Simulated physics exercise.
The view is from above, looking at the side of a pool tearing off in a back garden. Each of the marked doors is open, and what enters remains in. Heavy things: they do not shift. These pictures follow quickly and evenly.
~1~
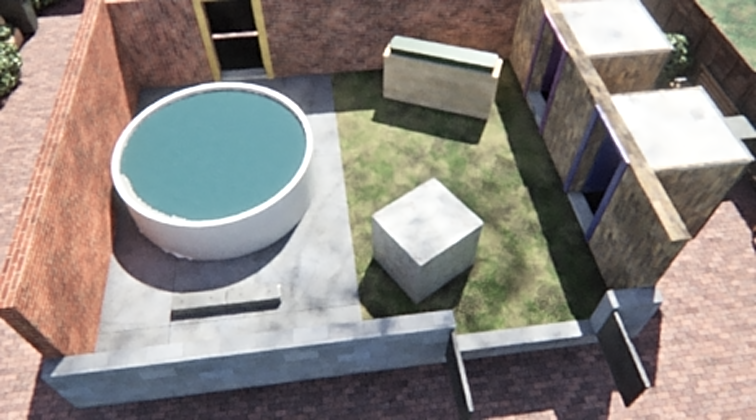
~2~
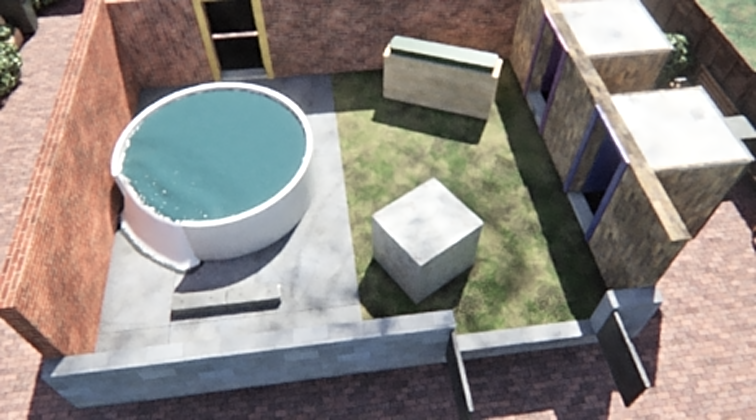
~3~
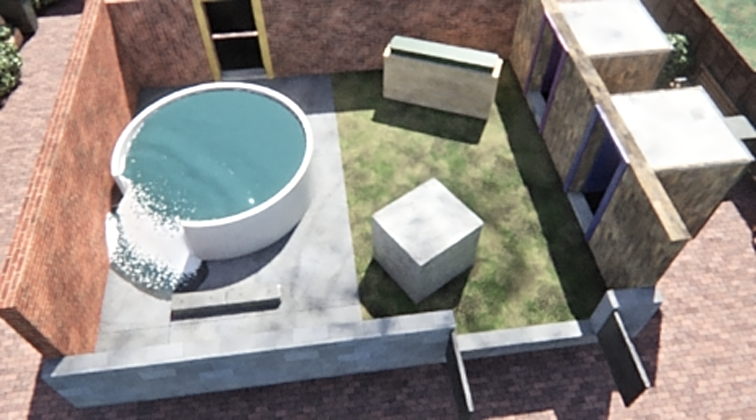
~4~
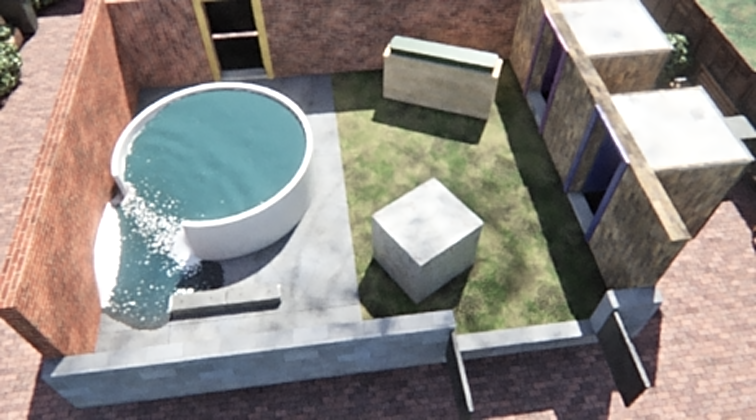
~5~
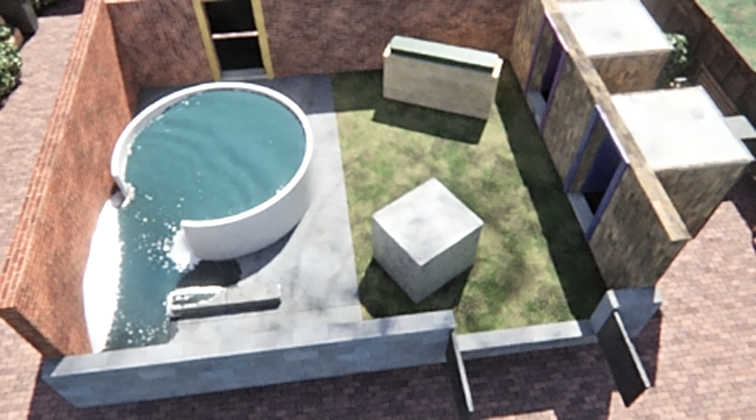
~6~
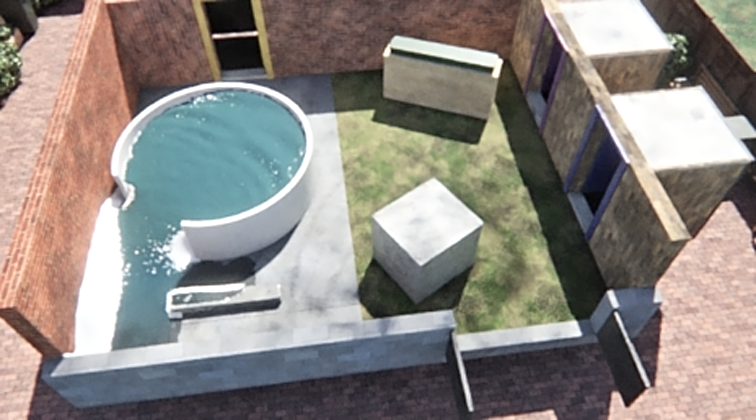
A round, white-walled pool of teal water breaks open at its lower left side in a brick-walled garden, seen from above by a still camera. A pale grey block stands on the grass to the right, near a long beige box, with a low slab on the grey paving. The torn wall swings outward to the left as foaming water pours through the gap and spreads down across the paving around the slab.
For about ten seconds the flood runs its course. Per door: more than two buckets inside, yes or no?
Per door - blue door: Yes, purple door: No, yellow door: No.
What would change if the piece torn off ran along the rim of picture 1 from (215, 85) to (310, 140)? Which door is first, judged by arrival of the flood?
The one in yellow.
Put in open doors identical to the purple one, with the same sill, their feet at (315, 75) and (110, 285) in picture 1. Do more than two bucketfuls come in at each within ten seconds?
Taking them in the order asked, one ends up below, the other ends up above.
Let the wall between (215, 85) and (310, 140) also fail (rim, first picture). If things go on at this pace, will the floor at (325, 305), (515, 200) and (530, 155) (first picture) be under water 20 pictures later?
Going through them, the first would be still bare, the next submerged and the last submerged.
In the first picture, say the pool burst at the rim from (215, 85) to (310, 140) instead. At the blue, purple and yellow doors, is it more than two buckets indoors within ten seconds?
Result - blue door tops the mark, purple door tops the mark, yellow door tops the mark.
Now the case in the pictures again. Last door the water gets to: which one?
It has to be the one in purple.
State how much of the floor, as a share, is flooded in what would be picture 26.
That comes to about 55 per cent.
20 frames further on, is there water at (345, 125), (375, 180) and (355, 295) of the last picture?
First spot not wet, second soaked, third soaked.
A moment on, water covers 20 % of the floor; the blue door not reached, the purple door not reached, the yellow door not reached.
Next, water covers 30 % of the floor; the blue door not reached, the purple door not reached, the yellow door not reached.
Then, water covers 55 % of the floor; the blue door not reached, the purple door not reached, the yellow door wet at the sill, nothing in.
Later, water covers 90 % of the floor; the blue door over two buckets in, the purple door not reached, the yellow door wet at the sill, nothing in.
In the end, water covers 100 % of the floor; the blue door far over two buckets in, the purple door wet at the sill, nothing in, the yellow door wet at the sill, nothing in.
